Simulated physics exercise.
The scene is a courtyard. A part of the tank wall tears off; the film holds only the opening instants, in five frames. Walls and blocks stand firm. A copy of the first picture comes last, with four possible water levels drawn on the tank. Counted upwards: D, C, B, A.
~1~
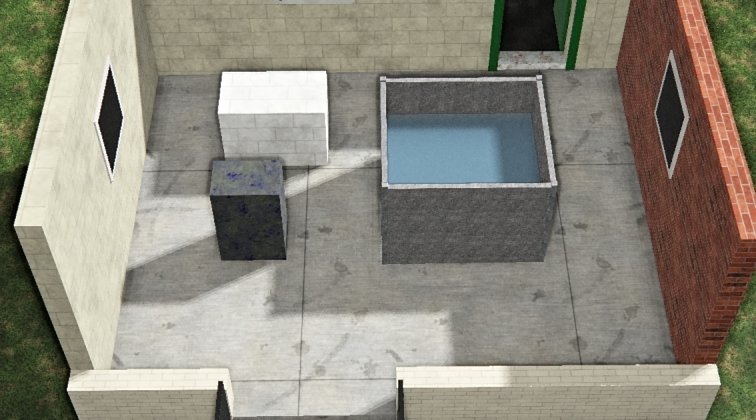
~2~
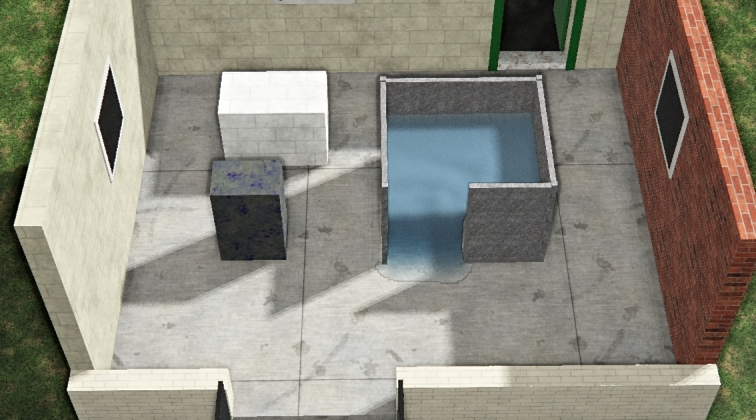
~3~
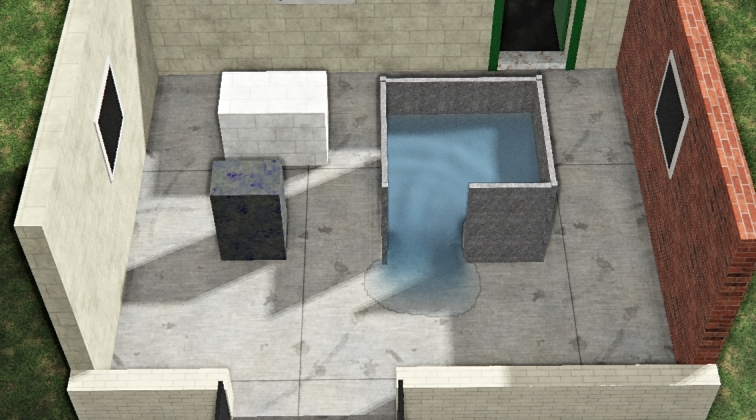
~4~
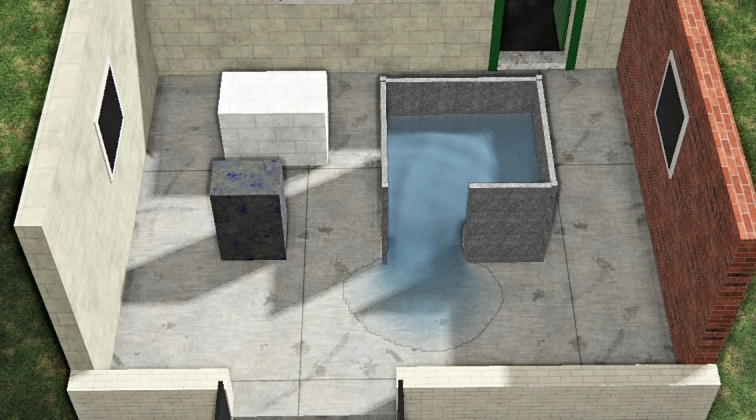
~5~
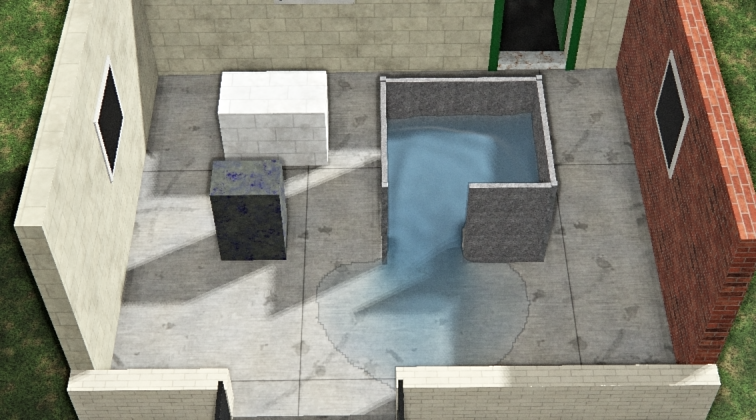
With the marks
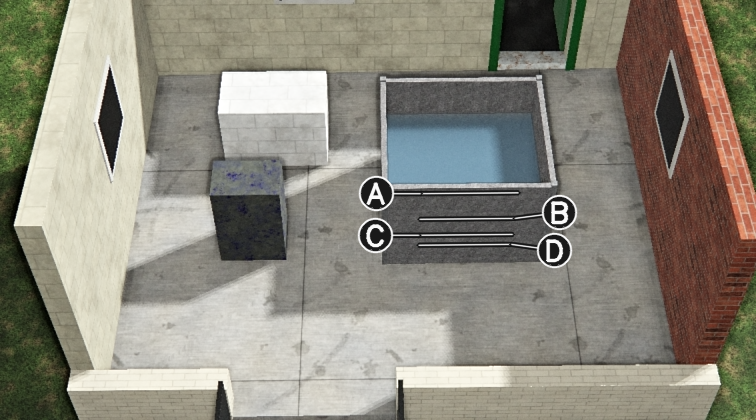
In this clip, a gray stone tank of water stands in a walled courtyard beside a white block and a dark block; the left part of its front wall disappears, and water pours out, spreading across the concrete in a widening pool.
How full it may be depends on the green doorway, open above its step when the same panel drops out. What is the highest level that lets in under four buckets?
Choose B.
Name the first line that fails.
Here it is line A.
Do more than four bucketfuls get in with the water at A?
Yes.
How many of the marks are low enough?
Three.
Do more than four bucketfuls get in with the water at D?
No, that is safe.
On the marked copy, A at (469, 193); B at (467, 218); C at (465, 234); D at (465, 244); from the bottom up D, C, B, A.
Choosing A, about 10 bucketfuls get in.
Choosing B, a bucket or two gets in.
Choosing C, nothing gets over.
Choosing D, nothing gets over.
